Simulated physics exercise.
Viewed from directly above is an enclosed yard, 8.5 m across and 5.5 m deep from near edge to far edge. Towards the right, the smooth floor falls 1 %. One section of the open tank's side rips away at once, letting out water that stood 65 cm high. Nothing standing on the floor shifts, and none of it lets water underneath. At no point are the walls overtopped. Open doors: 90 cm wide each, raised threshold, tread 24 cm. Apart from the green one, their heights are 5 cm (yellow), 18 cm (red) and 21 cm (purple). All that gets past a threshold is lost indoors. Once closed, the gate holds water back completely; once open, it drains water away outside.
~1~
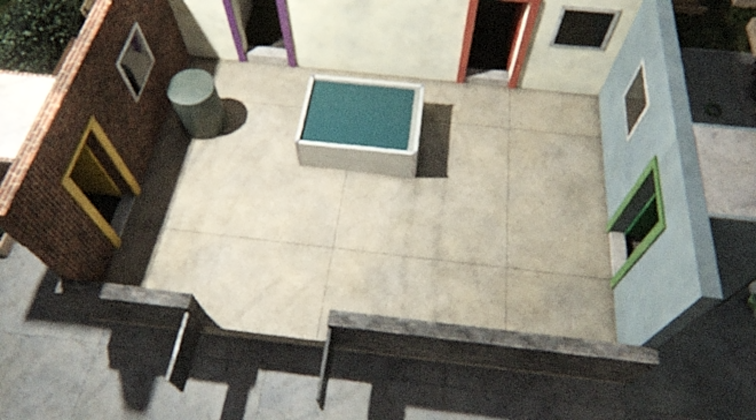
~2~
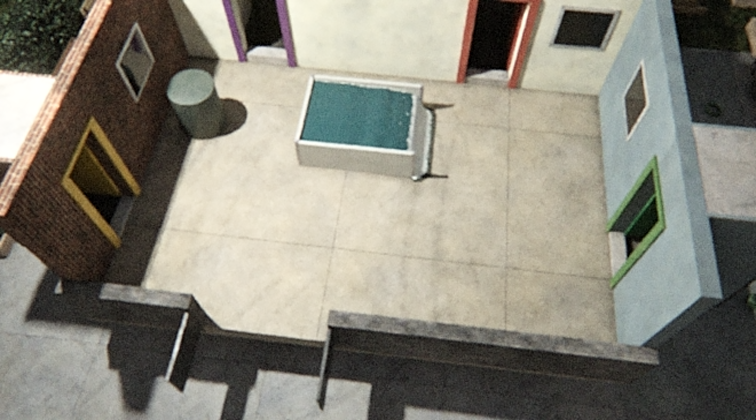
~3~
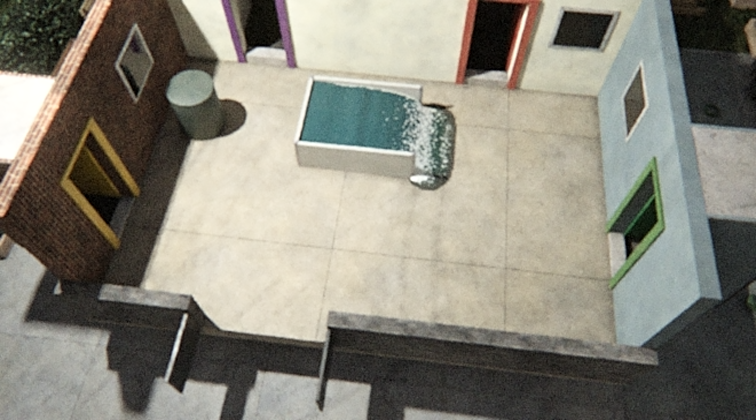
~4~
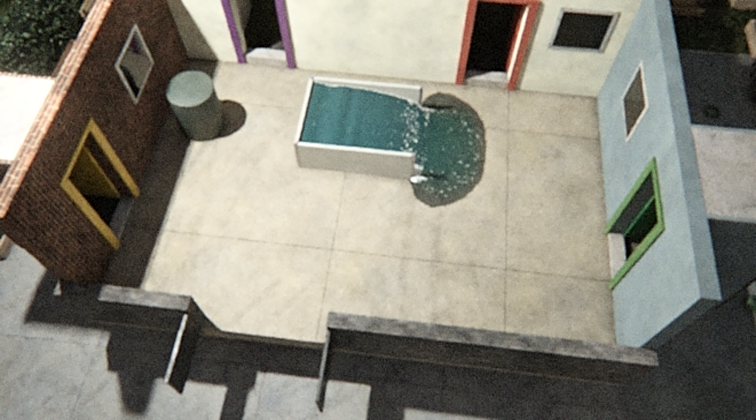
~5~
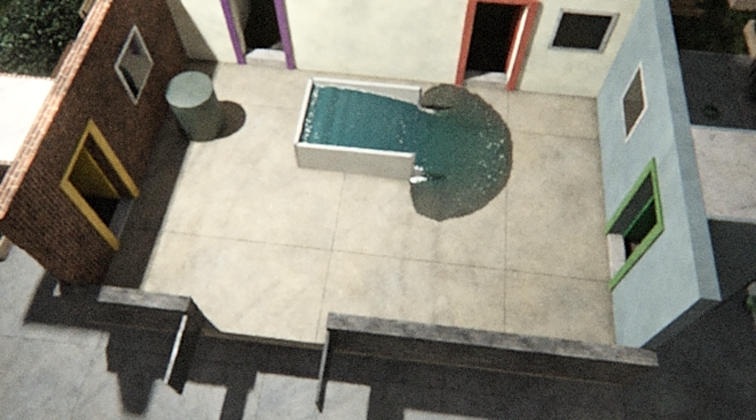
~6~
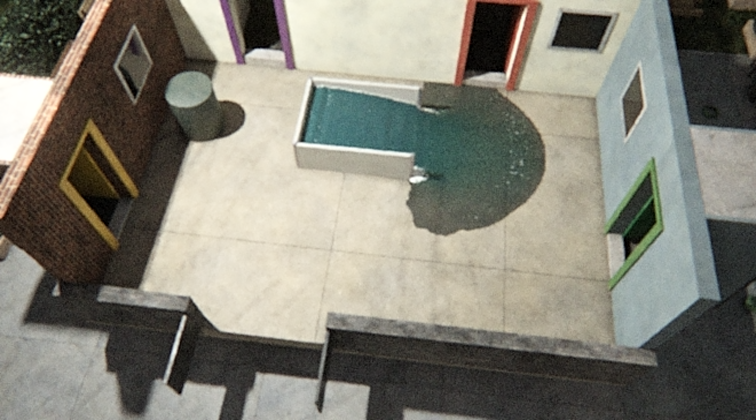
An enclosed yard with a pale, smooth floor is seen from high above, with a brick wall at left, a cream wall at the back and a pale blue wall at right. A white-sided open tank of teal water stands near the back, between a grey-green barrel and a green-framed door. The tank's right side breaks open, and water pours out, foaming, then spreads rightward in a widening, rounded sheet as the level inside drops slightly.
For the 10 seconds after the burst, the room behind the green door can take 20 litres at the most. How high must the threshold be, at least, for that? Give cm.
About 13.5 cm.
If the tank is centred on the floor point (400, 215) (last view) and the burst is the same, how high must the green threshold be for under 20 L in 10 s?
At least some 29 centimetres tall.
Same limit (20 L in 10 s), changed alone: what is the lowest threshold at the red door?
Red door - some 9.0 centimetres.
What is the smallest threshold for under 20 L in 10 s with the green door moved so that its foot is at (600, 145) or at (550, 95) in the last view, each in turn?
Minimums: About 25 cm and 20 cm.
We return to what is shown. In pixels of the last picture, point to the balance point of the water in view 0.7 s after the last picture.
Around (430, 146).
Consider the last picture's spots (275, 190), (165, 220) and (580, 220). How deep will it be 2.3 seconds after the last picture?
Depth: About 0, 0, 16 cm.
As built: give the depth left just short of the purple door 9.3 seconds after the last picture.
Roughly 2.0 cm deep.
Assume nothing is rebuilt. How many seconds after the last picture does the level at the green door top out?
Peak: Close to 1.8 s.
Then, 0.7 s after the last picture water covers 30 % of the floor, deepest (28 cm) near (600, 166); it has not reached the green door.
Then, 2.3 s after the last picture water covers 35 % of the floor, deepest (33 cm) near (616, 363); 16 cm at the green door, 37 litres in over its 8 cm threshold.
Then, 9.3 s after the last picture water covers 95 % of the floor, deepest (11 cm) near (600, 166); 9 cm at the green door, 86 litres in over its 8 cm threshold.
At the green door as built, the water peaked near 18 cm, 1.7 s after the last picture.
Run again over the same 10 s with other heights there, 34 litres in over 11.5 cm, 9 litres over 15.5 cm. The limit of 20 litres is kept from about 13.5 cm up.
